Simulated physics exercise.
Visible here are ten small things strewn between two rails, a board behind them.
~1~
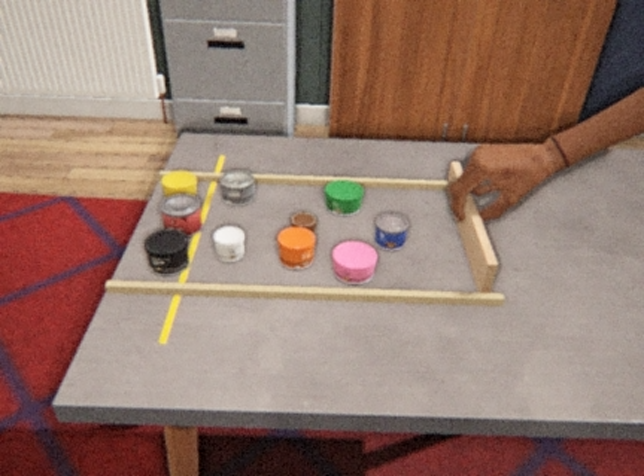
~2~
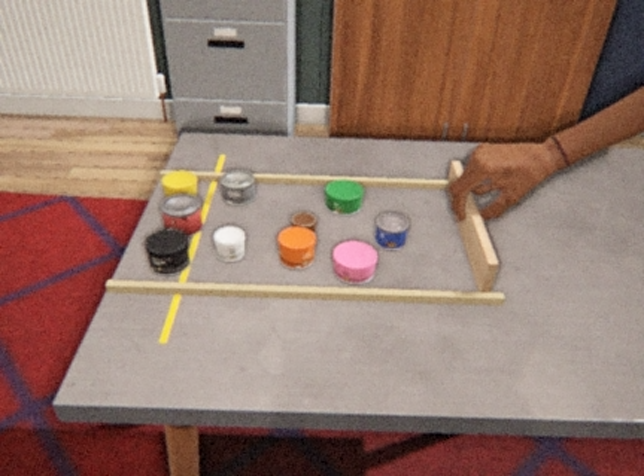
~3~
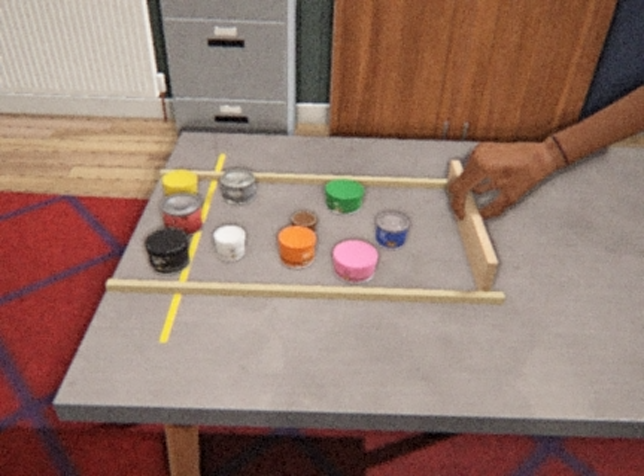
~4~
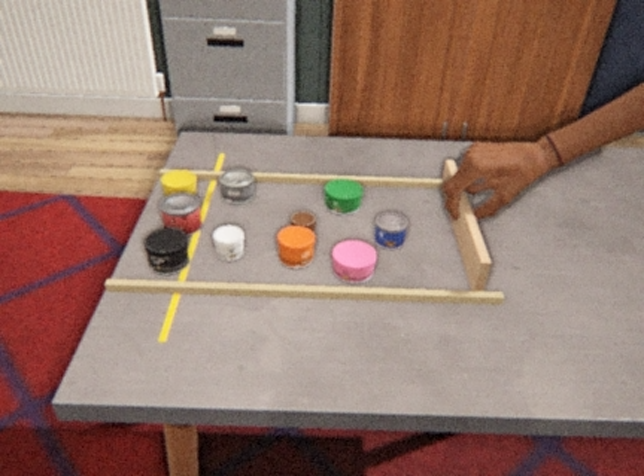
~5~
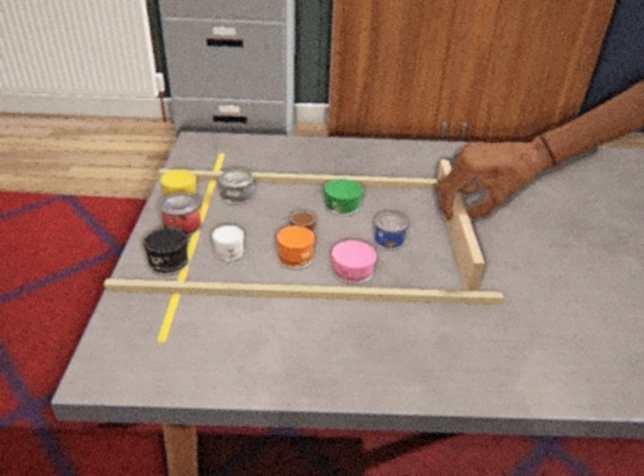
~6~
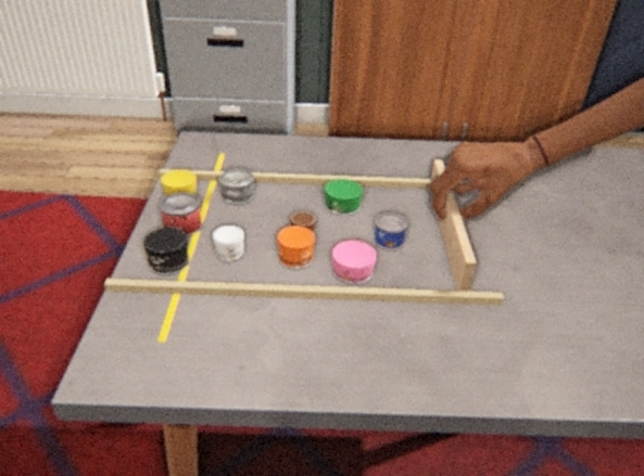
A hand grips a wooden board standing at the right end of two pale rails on a grey table, seen from above at an angle, with drawers and a wooden panel behind. Between the rails sit yellow, red, black, silver, white, orange, brown, green, pink and blue pots, some near a yellow tape line at left. The hand slides the board slightly left, while the pots and view stay practically still.
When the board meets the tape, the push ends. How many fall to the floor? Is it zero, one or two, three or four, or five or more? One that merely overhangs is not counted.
I predict exactly one or two will slip off.
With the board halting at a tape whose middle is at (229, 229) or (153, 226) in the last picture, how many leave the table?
Counts: 0, 6.
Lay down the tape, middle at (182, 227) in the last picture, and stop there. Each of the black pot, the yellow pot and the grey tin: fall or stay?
First the black pot, which leaves the top, then the yellow pot, which leaves the top, and the grey tin, which leaves the top.
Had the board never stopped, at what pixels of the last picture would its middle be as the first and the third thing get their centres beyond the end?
I'd say close to (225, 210), then close to (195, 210).
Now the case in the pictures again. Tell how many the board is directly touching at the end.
It ends up touching 4.
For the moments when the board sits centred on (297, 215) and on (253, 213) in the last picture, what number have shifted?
At the first point the count is 6, at the second it's 9.
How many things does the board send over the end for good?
That makes a total of 2.
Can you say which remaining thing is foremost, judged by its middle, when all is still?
I reckon it's the black pot.
Soon after, none off yet; yellow pot at rest near (179, 186); black pot at rest near (167, 252); red tin at rest near (182, 215).
After that, none off yet; yellow pot displaced about its own width near (161, 183); black pot displaced a little near (154, 256); red tin at rest near (180, 215).
In the end, the number that fall off is one or two; gone, white pot and yellow pot.
